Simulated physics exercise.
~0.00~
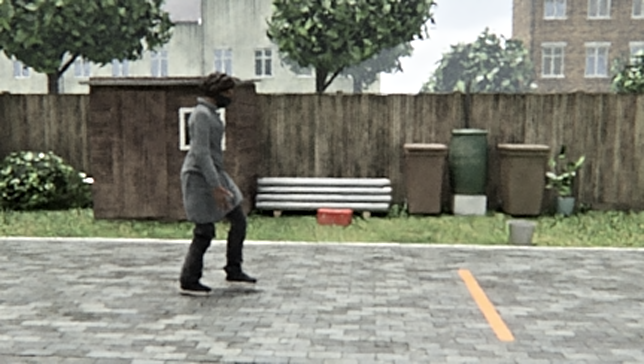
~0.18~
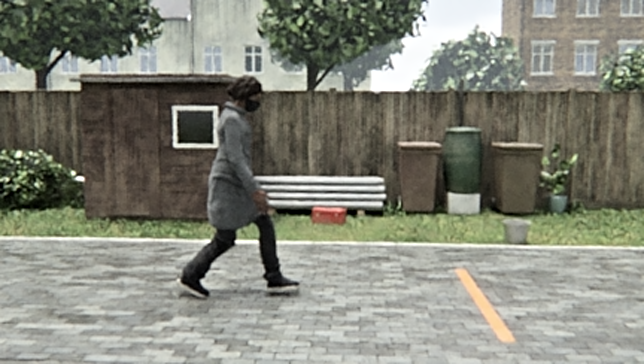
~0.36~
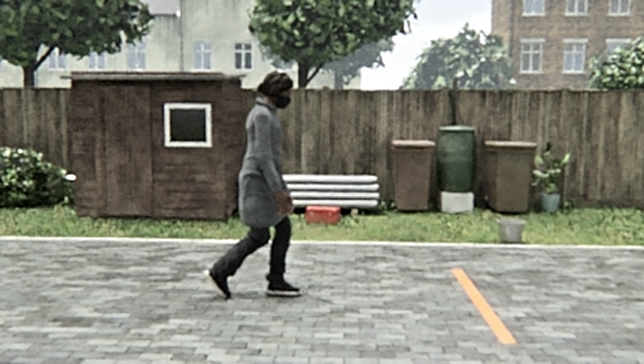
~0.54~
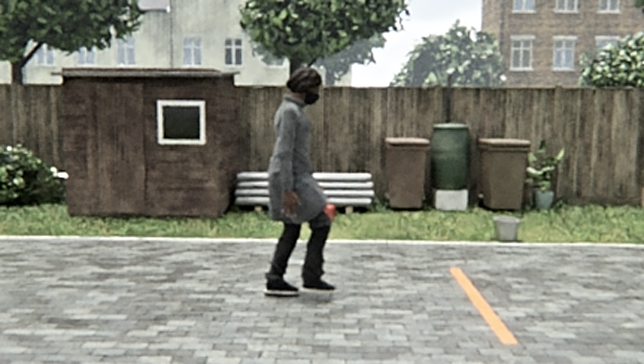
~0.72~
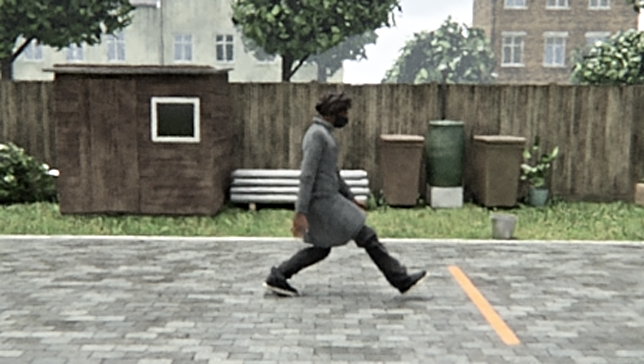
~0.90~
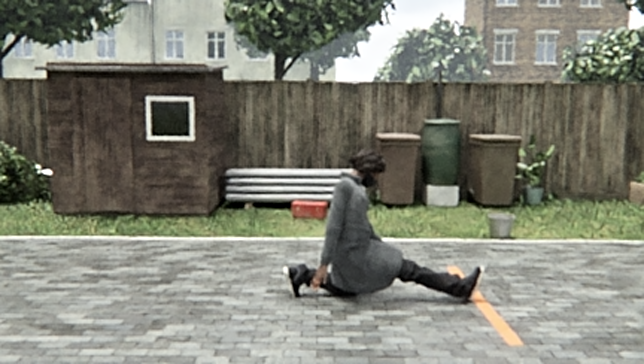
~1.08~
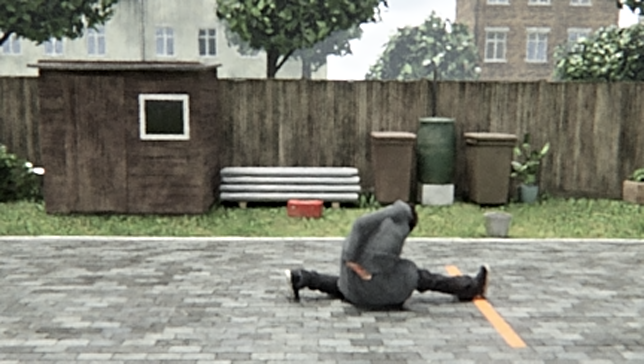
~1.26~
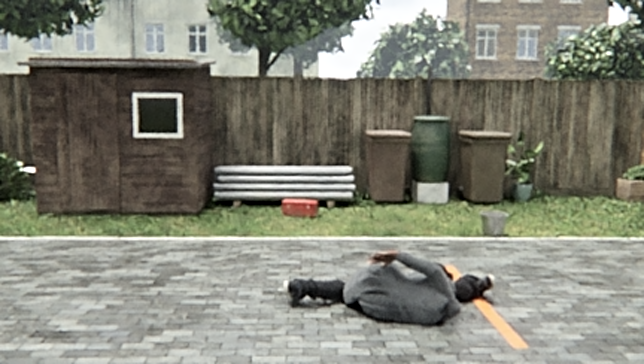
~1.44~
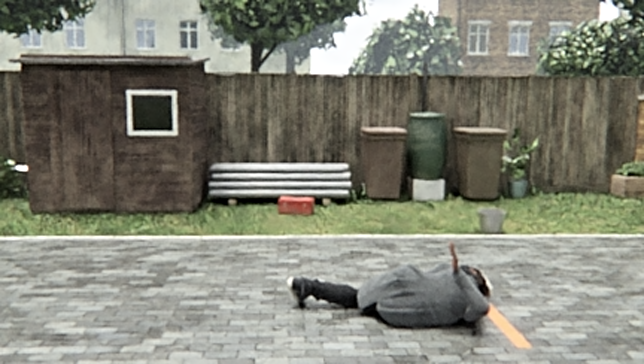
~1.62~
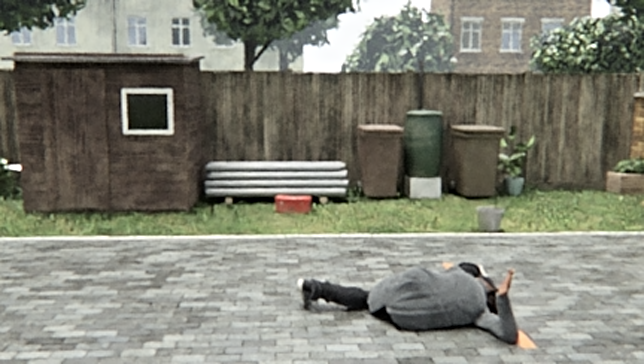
A shopper in a long grey coat and dark trousers walks rightward across grey paving toward a strip of orange tape, passing a brown shed, a wooden fence and some bins while the view drifts slightly. The stride suddenly lengthens, the front leg shooting ahead as the body sinks. The shopper drops to the ground with legs spread wide, one foot reaching the tape, and slumps forward. The body then tips over to the right and rolls, an arm lifting briefly. It ends sprawled on the paving, the head stopping short of the tape.
